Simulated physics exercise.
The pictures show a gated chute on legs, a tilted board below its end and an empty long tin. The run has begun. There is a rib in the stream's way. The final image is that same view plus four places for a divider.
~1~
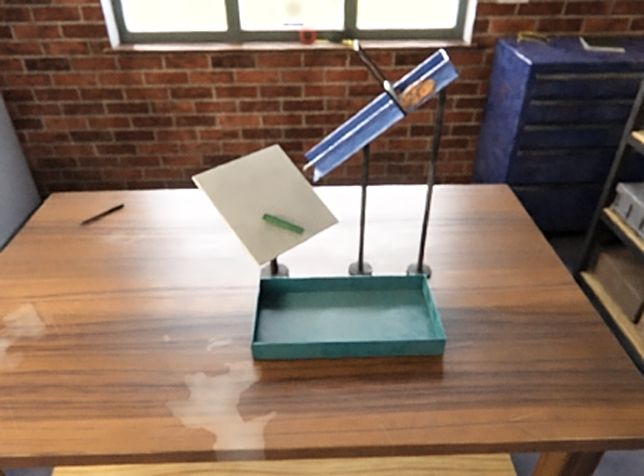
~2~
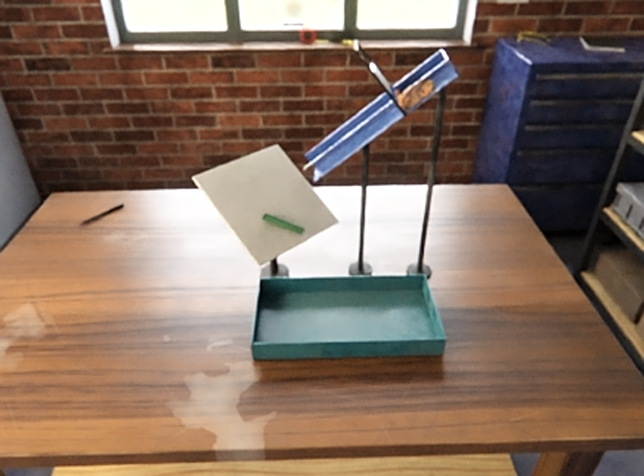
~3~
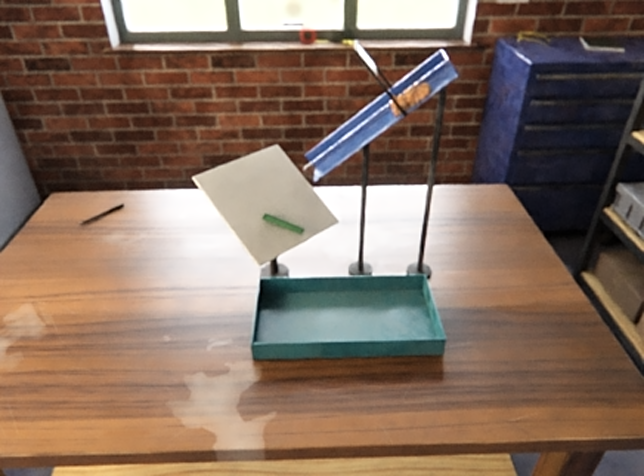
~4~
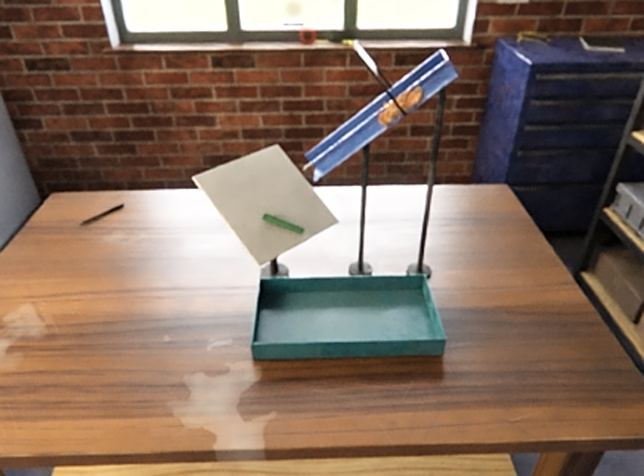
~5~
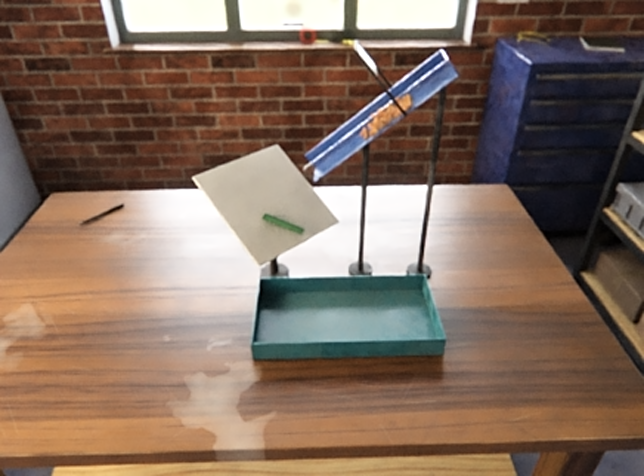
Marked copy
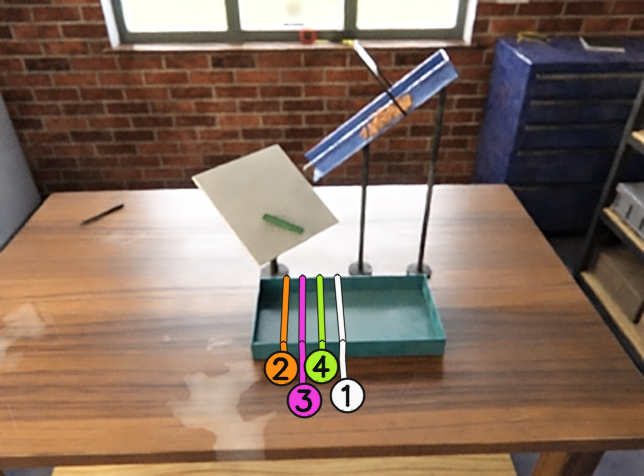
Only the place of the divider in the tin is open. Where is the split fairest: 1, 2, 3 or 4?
1.
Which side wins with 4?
More lands on the right.
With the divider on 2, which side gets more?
More lands on the right.
On the marked copy, line 1 crosses the front rim at (342, 341); line 2 crosses the front rim at (283, 342); line 3 crosses the front rim at (302, 342); line 4 crosses the front rim at (322, 342).
With 1, of what is caught, roughly two thirds on the left of the divider, roughly a third on the right.
With 2, of what is caught, about a tenth on the left of the divider, almost all on the right.
With 3, of what is caught, about a tenth on the left of the divider, the larger part on the right.
With 4, of what is caught, roughly a quarter on the left of the divider, the larger part on the right.
